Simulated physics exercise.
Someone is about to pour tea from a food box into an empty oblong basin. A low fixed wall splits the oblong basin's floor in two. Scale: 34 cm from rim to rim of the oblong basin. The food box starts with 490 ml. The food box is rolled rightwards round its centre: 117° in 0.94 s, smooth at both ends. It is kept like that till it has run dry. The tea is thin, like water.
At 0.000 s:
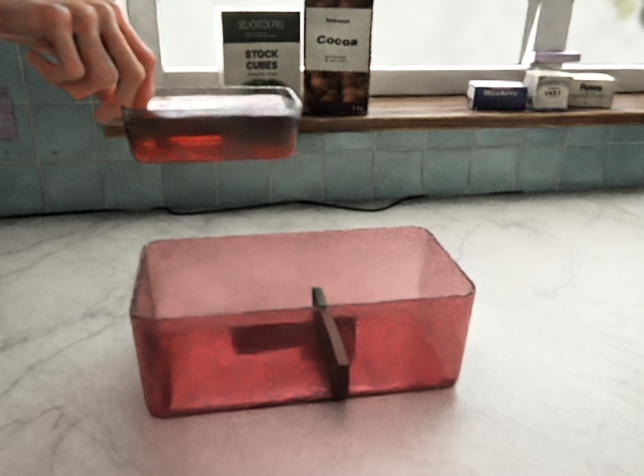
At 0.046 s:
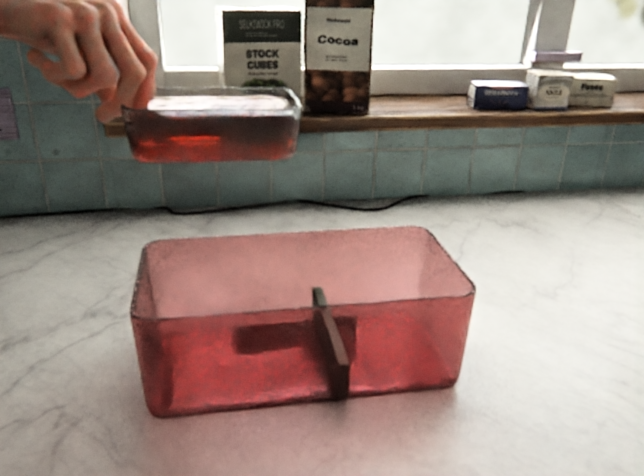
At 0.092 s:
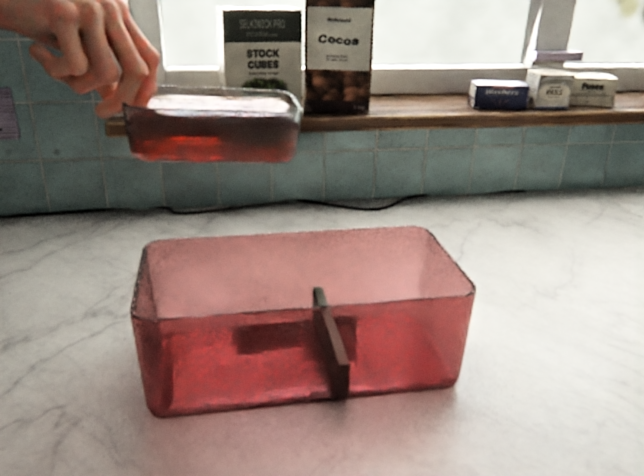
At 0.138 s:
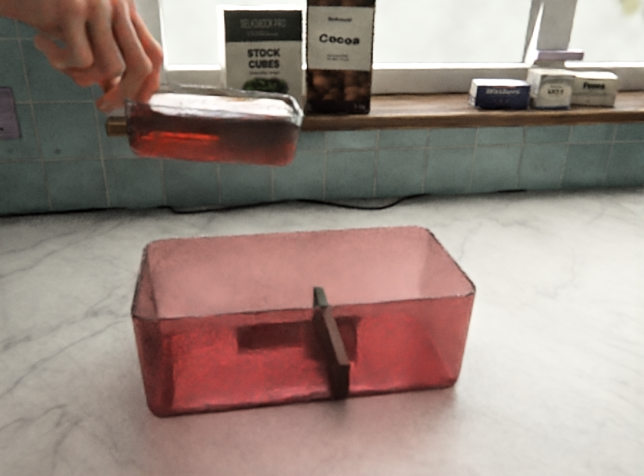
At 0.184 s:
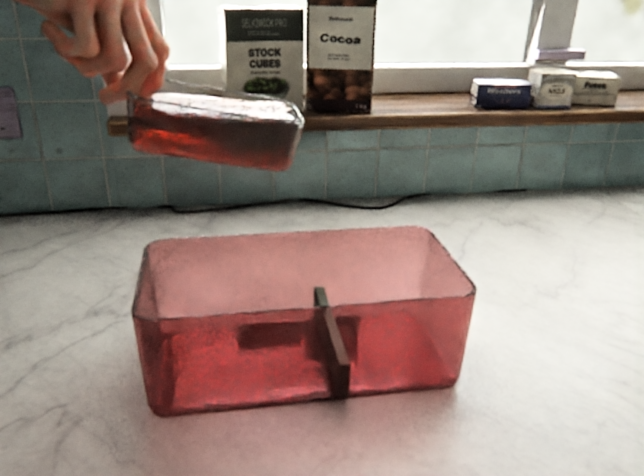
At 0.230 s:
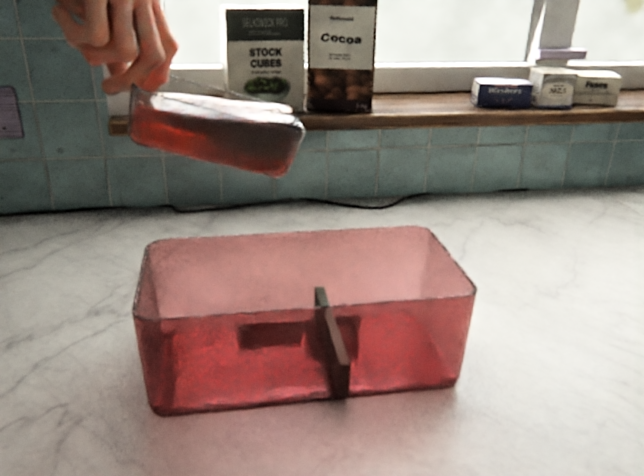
A small clear box of reddish tea, held by a hand at the upper left, hangs level above a larger pink oblong basin with a dark upright divider. The hand gradually rolls the box rightwards, its right end dipping lower, while the basin stays still on the marbled worktop.
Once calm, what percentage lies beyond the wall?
About 77 per cent.
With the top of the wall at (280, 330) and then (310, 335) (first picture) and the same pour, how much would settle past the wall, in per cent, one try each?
In turn about 90 and 80 per cent.
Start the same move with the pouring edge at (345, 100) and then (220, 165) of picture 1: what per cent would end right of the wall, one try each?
In turn about 85 and 5 per cent.
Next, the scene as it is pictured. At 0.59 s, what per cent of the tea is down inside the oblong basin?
Near 46 in a hundred.
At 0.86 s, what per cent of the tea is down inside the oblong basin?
Near 98 in a hundred.
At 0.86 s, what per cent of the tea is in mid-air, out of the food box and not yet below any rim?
Some 2 per cent.
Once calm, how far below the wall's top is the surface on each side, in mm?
Some 40 mm on the left and 24 mm on the right.
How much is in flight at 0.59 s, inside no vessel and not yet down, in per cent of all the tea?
Near 46 in a hundred.
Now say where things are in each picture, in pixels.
In the first picture, tilt 0°; pouring edge (295, 99); surface from (131, 107) to (291, 104); the oblong basin's rim runs from (138, 278) to (450, 257); the wall's top is at (329, 323).
In the second picture, tilt 1°; pouring edge (296, 100); surface from (131, 106) to (292, 105).
In the third picture, tilt 3°; pouring edge (296, 103); surface from (132, 106) to (292, 107).
In the fourth picture, tilt 6°; pouring edge (298, 108); surface from (133, 105) to (294, 108).
In the fifth picture, tilt 11°; pouring edge (299, 115); surface from (135, 103) to (296, 111).
In the sixth picture, tilt 16°; pouring edge (299, 124); surface from (136, 102) to (299, 118); 2 per cent is over the edge.
By 0.59 s the tilt is 82° and 8 per cent is still to pour, 2 is left of the wall and 44 right of it.
By 0.86 s the tilt is 115° and 1 per cent is still to pour, 19 is left of the wall and 78 right of it.
By 1.14 s the tilt is 117° and 0 per cent is still to pour, 22 is left of the wall and 77 right of it.
By 1.44 s the tilt is 117° and 0 per cent is still to pour, 22 is left of the wall and 77 right of it.
At rest 22 per cent lies left of the wall, 77 right of it and 1 outside.
